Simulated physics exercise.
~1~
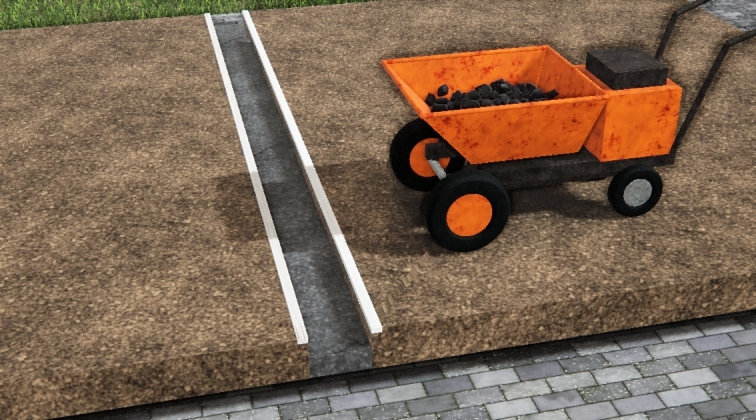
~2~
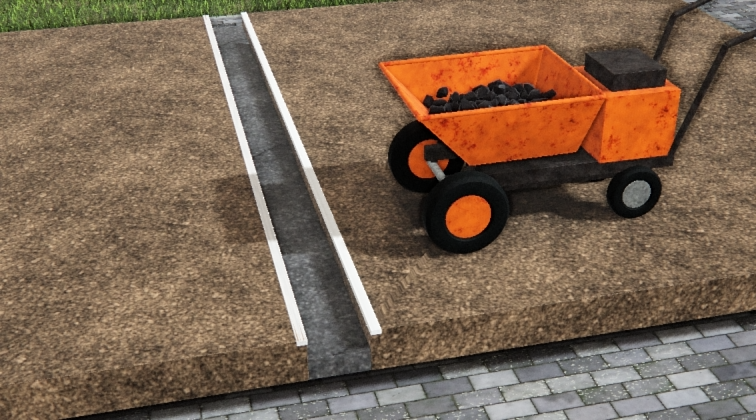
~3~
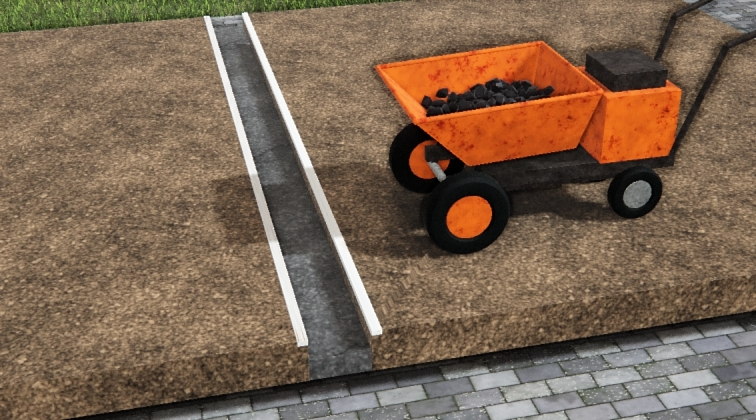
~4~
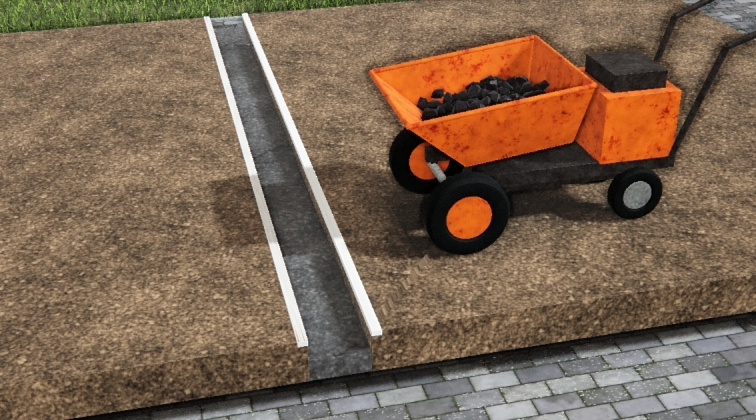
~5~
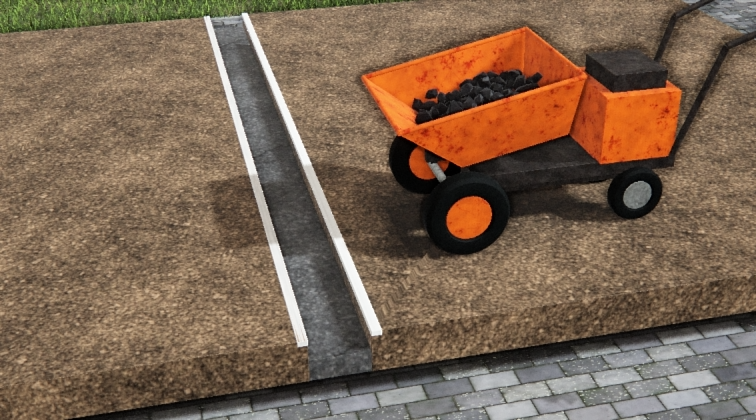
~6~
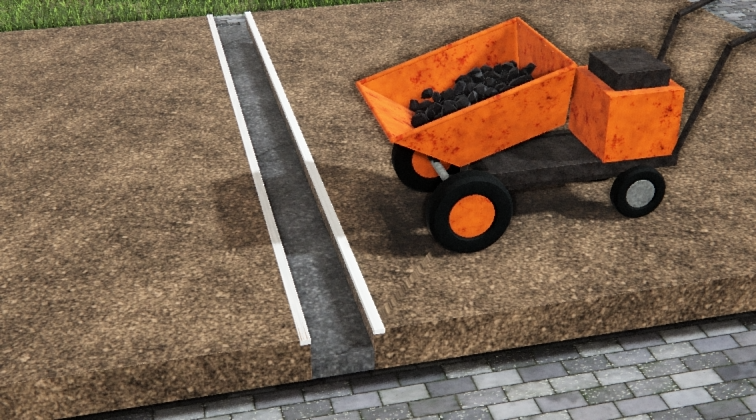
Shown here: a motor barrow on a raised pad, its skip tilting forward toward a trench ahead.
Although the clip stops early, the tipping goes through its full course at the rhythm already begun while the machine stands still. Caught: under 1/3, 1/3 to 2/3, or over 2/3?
Most likely the bulk, above two thirds lands in the trench.
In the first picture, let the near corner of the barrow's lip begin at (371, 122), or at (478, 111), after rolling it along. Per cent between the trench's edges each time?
Some 20 in a hundred, then some 40 in a hundred.
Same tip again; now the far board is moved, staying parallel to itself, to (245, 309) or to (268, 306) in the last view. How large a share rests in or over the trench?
In order: Near 100, then 100 percent.
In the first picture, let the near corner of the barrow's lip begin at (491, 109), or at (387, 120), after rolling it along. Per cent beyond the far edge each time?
Roughly 0 per cent, and 40 per cent.
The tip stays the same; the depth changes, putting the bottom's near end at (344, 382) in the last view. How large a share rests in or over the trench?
I'd guess about 100 %.
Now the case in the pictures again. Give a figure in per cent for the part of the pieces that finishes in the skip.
It comes to about 5 percent.
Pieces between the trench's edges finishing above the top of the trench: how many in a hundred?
About 35 %.
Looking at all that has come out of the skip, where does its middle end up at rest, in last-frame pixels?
Somewhere close to (309, 241) in the last picture.
Just after the last frame, skip tipped steeply; every one in the skip.
A moment on, skip tipped right over; the larger part in the skip; just a few short of the trench; roughly a quarter in or heaped over the trench.
Further on, skip tipped right over; about a tenth in the skip; just a few short of the trench; the larger part in or heaped over the trench; about a tenth beyond it.
When it is over, skip tipped right over; just a few in the skip; just a few short of the trench; the larger part in or heaped over the trench; about a tenth beyond it.
